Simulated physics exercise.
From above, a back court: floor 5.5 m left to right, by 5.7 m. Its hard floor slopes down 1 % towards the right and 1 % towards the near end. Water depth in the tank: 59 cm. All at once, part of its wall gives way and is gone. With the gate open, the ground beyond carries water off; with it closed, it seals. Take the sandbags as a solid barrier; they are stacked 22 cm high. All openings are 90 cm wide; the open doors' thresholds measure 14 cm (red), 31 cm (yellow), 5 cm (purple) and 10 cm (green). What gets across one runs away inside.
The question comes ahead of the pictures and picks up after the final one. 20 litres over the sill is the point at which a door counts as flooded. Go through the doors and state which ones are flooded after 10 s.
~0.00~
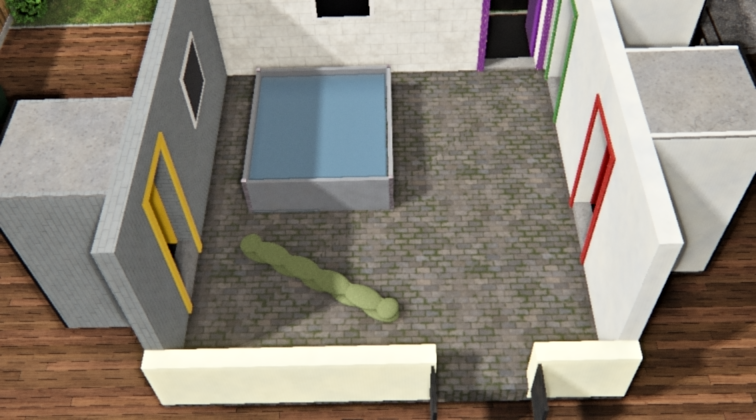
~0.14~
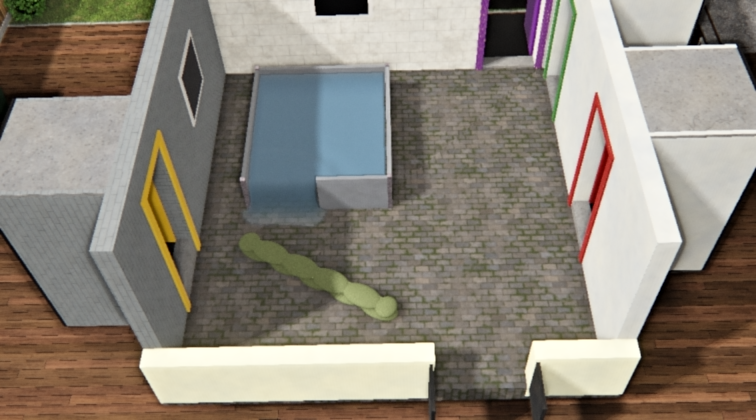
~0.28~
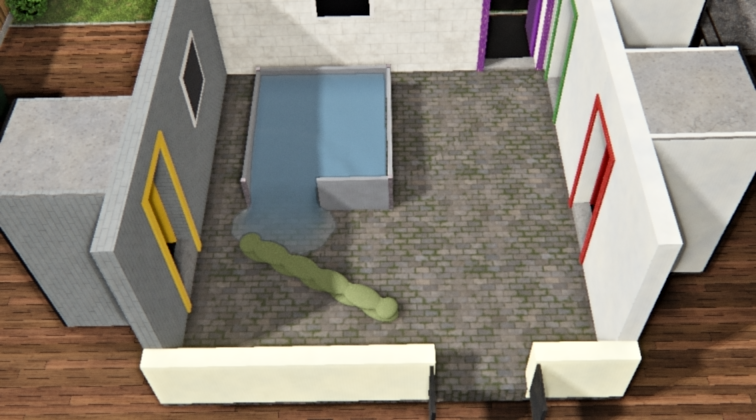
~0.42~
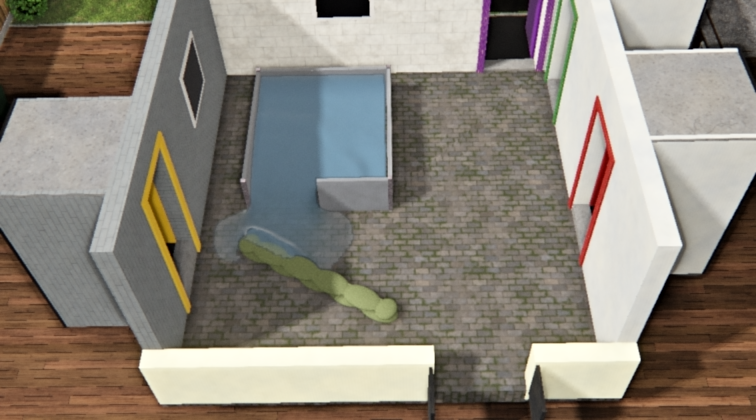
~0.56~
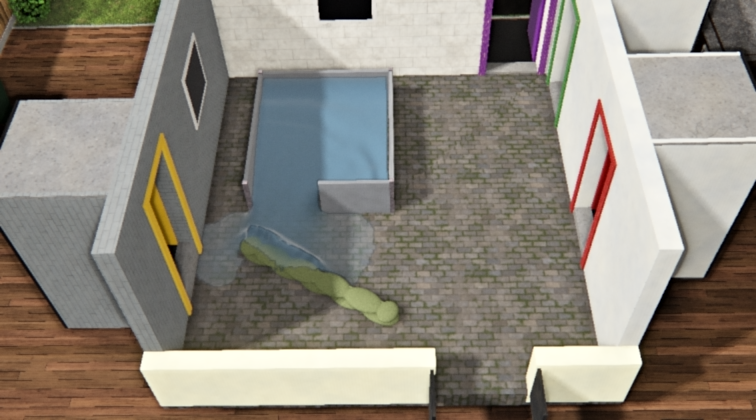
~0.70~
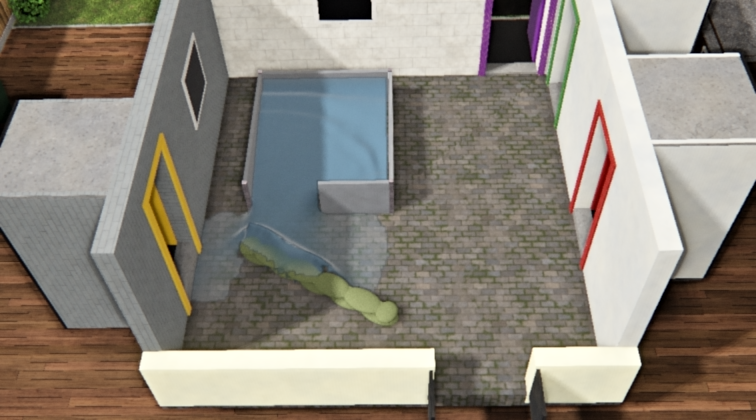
As I see it, the red door is going to fall short of the limit; the yellow door is going to fall short of the limit; the purple door is going to top the limit; the green door is going to fall short of the limit.
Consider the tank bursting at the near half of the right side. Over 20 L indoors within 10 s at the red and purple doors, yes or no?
Against the limit, the red door exceeds it and the purple door exceeds it.
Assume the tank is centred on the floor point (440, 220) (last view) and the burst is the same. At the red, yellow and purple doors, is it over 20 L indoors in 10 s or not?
Measured against that limit, red comes out short of it, yellow short of it and purple short of it.
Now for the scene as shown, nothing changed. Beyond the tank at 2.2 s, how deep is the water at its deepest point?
Roughly 42 cm.
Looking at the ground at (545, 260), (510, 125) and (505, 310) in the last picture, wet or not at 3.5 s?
The first point is awash, the second is not yet hit and the third is awash.
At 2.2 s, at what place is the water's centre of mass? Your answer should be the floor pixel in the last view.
Balance point at about (318, 202).
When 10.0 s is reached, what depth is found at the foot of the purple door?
Roughly 10.5 cm.
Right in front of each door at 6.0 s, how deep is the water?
You'd see red at 14 cm, yellow at 9 cm, purple at 7 cm and green at 5 cm.
After 1.4 s water covers 30 % of the floor and is deepest (46 cm) near (274, 252); red door not reached, yellow door 22 cm at the sill, 0 L in, purple door not reached, green door not reached.
After 2.2 s water covers 55 % of the floor and is deepest (42 cm) near (274, 252); red door not reached, yellow door 20 cm at the sill, 0 L in, purple door not reached, green door not reached.
After 3.5 s water covers 65 % of the floor and is deepest (30 cm) near (274, 252); red door 13 cm at the sill, 1 L in, yellow door 13 cm at the sill, 0 L in, purple door not reached, green door not reached.
After 6.0 s water covers 85 % of the floor and is deepest (20 cm) near (597, 376); red door 14 cm at the sill, 4 L in, yellow door 9 cm at the sill, 0 L in, purple door 7 cm at the sill, 0 L in, green door 5 cm at the sill, 0 L in.
After 10.0 s water covers 95 % of the floor and is deepest (13 cm) near (597, 376); red door 10 cm at the sill, 5 L in, yellow door 5 cm at the sill, 0 L in, purple door 10 cm at the sill, 82 L in, green door 11 cm at the sill, 3 L in.
